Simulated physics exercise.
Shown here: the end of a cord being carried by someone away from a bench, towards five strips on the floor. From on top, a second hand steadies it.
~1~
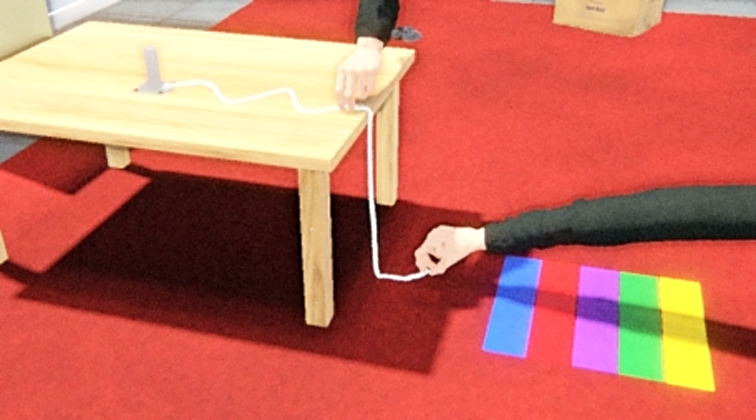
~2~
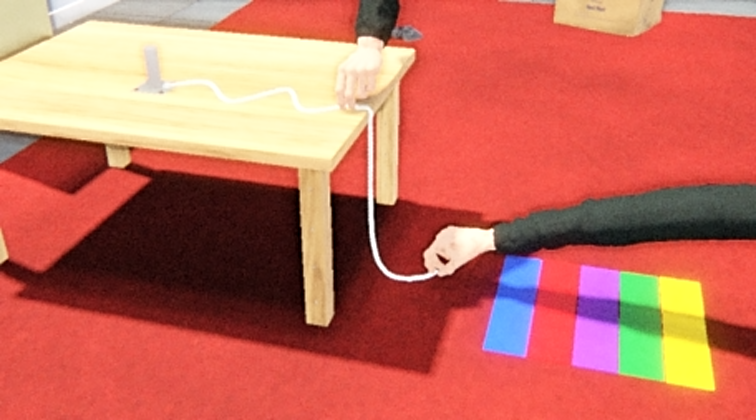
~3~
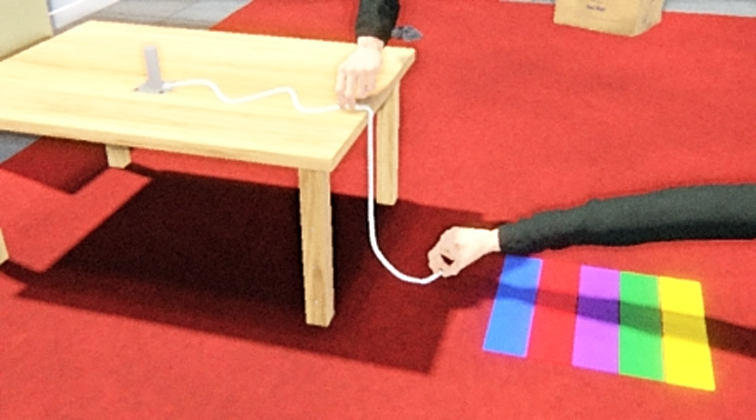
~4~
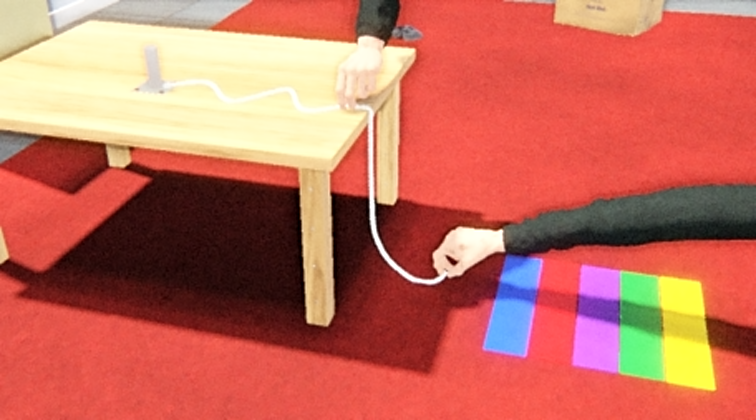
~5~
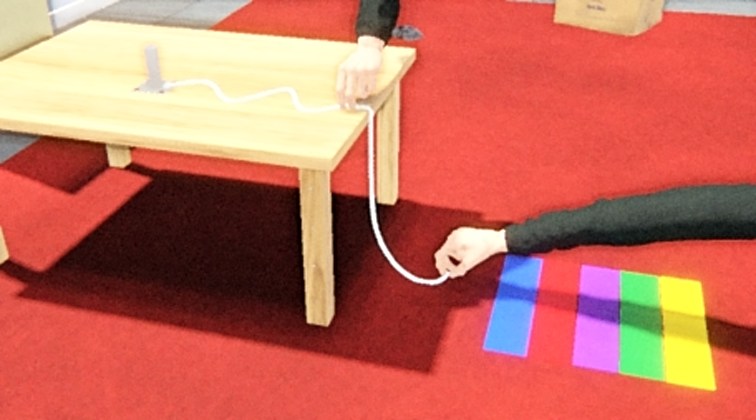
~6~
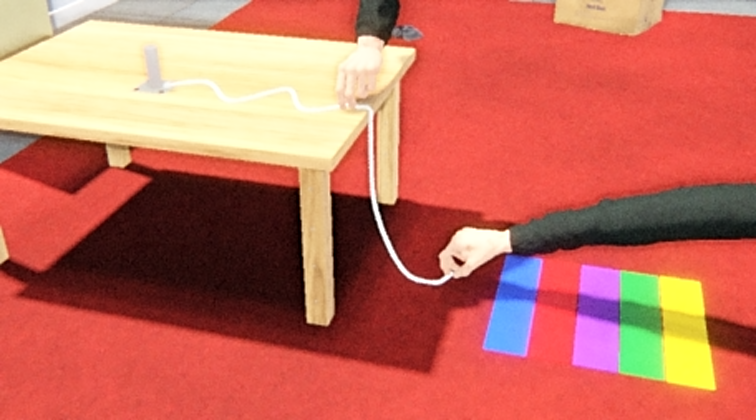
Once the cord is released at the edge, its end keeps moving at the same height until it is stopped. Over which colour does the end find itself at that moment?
I would say over green.
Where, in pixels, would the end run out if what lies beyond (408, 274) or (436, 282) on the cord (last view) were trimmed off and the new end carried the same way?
Try one: (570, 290); try two: (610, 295).
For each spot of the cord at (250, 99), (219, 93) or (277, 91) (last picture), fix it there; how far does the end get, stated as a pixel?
Those spots come out as (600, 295), (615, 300) and (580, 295).
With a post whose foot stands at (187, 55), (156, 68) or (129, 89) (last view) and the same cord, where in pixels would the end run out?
Try by try: (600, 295), (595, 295) and (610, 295).
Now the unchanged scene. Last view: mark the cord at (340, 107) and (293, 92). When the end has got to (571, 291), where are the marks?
First: (381, 156). Second: (333, 103).
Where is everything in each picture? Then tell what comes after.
End (428, 270); blue (508, 334); red (551, 341); purple (596, 349); green (641, 357); yellow (688, 365), in the first picture.
End (437, 271); cord through (205, 83) (250, 99) (296, 103) (366, 110) (370, 187) (377, 258), in the second picture.
End (441, 272), in the third picture.
End (446, 272); cord through (205, 83) (250, 99) (296, 102) (366, 109) (371, 187) (386, 257), in the fourth picture.
End (448, 272), in the fifth picture.
End (452, 273); cord through (205, 82) (250, 99) (296, 102) (366, 109) (372, 187) (394, 257), in the sixth picture.
Soon after, end near (571, 291); over red.
Then, end near (613, 298); over purple.
At full stretch, end near (638, 302); over green. The end stops over the green strip.
